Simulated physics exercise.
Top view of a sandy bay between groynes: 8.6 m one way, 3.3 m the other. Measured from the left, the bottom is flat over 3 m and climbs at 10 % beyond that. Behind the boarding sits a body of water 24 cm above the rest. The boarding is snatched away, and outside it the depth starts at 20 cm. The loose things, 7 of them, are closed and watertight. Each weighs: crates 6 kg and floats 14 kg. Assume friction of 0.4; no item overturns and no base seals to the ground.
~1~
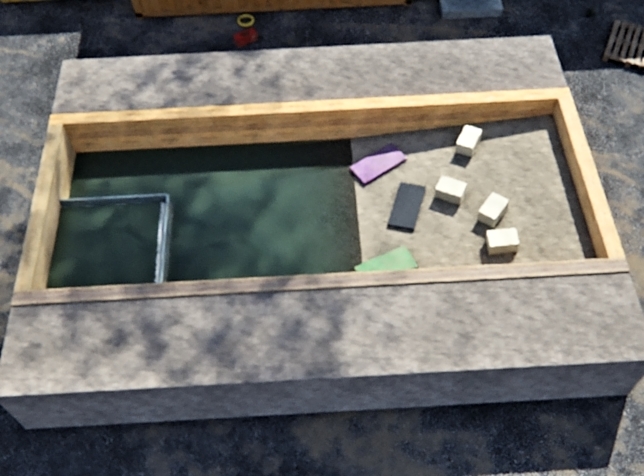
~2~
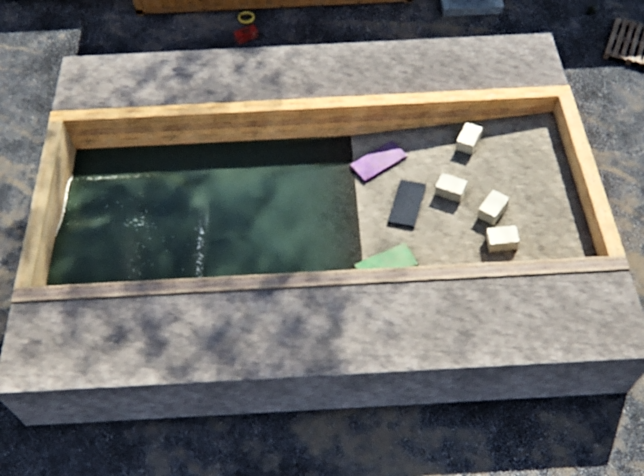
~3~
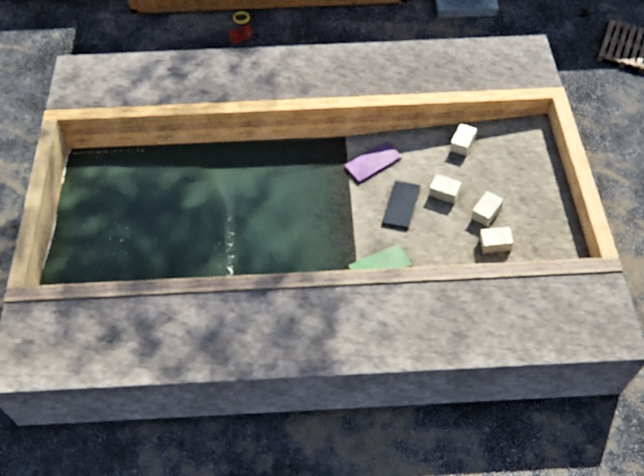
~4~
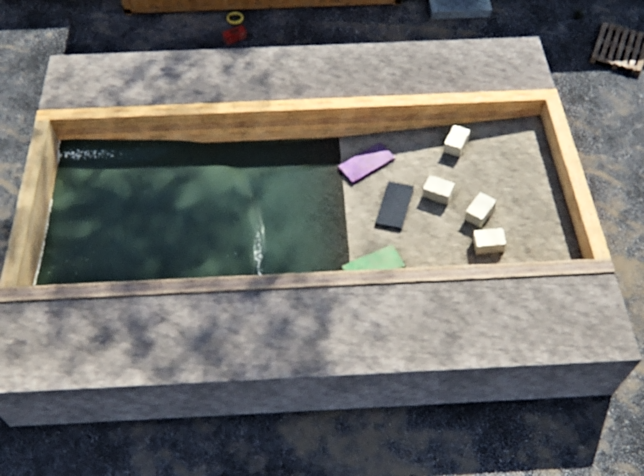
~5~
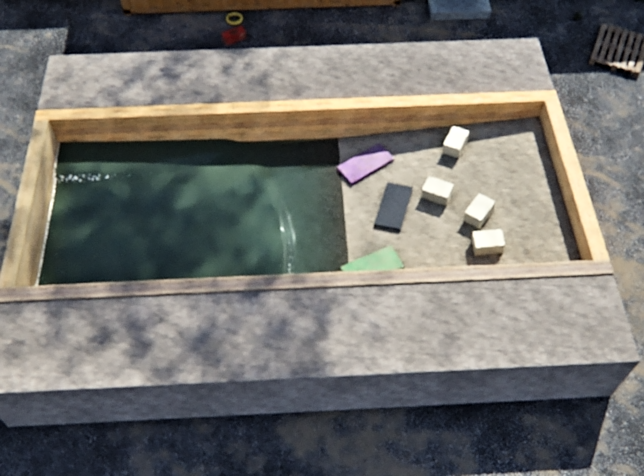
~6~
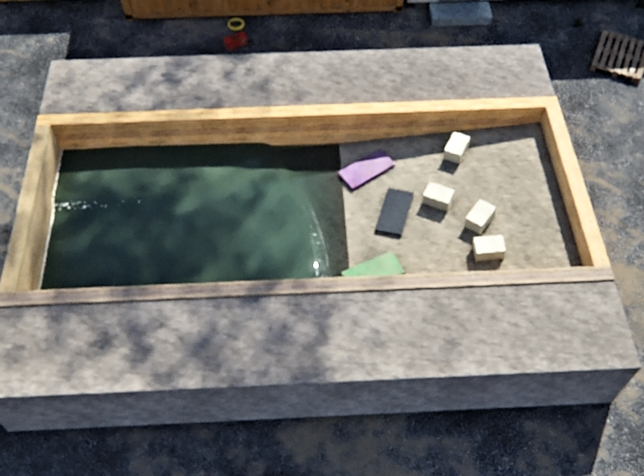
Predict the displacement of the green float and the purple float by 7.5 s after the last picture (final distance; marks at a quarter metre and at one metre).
Result: The green float is gone from its spot, the purple float is gone from its spot.
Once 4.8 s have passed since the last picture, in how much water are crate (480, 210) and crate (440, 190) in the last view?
I'd estimate 0 cm for the first and 1 cm for the second.
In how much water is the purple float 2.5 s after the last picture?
I'd say around 9 cm.
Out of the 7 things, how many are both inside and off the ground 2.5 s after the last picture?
At that time the total is 3.
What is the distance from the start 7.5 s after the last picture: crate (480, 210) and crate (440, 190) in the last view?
They sit 0 cm and 0 cm away, in the order given.
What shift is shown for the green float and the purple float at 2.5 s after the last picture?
10 and 20 cm or so by then.
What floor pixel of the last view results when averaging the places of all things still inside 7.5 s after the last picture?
Averaged position, last view: Near pixel (377, 222).
Then, 0.6 s after the last picture the green float is near (374, 272), 0.0 m from its start, aground; the purple float is near (367, 168), 0.0 m from its start, aground; 0 afloat.
Then, 2.5 s after the last picture the green float is near (368, 276), 0.1 m from its start, afloat; the purple float is near (379, 169), 0.2 m from its start, afloat; 3 afloat.
Then, 4.8 s after the last picture the green float is near (298, 275), 1.2 m from its start, afloat; the purple float is near (292, 187), 1.4 m from its start, aground; 2 afloat.
Then, 7.5 s after the last picture the green float is near (254, 277), 1.9 m from its start, afloat; the purple float is near (249, 193), 2.1 m from its start, afloat; 3 afloat.
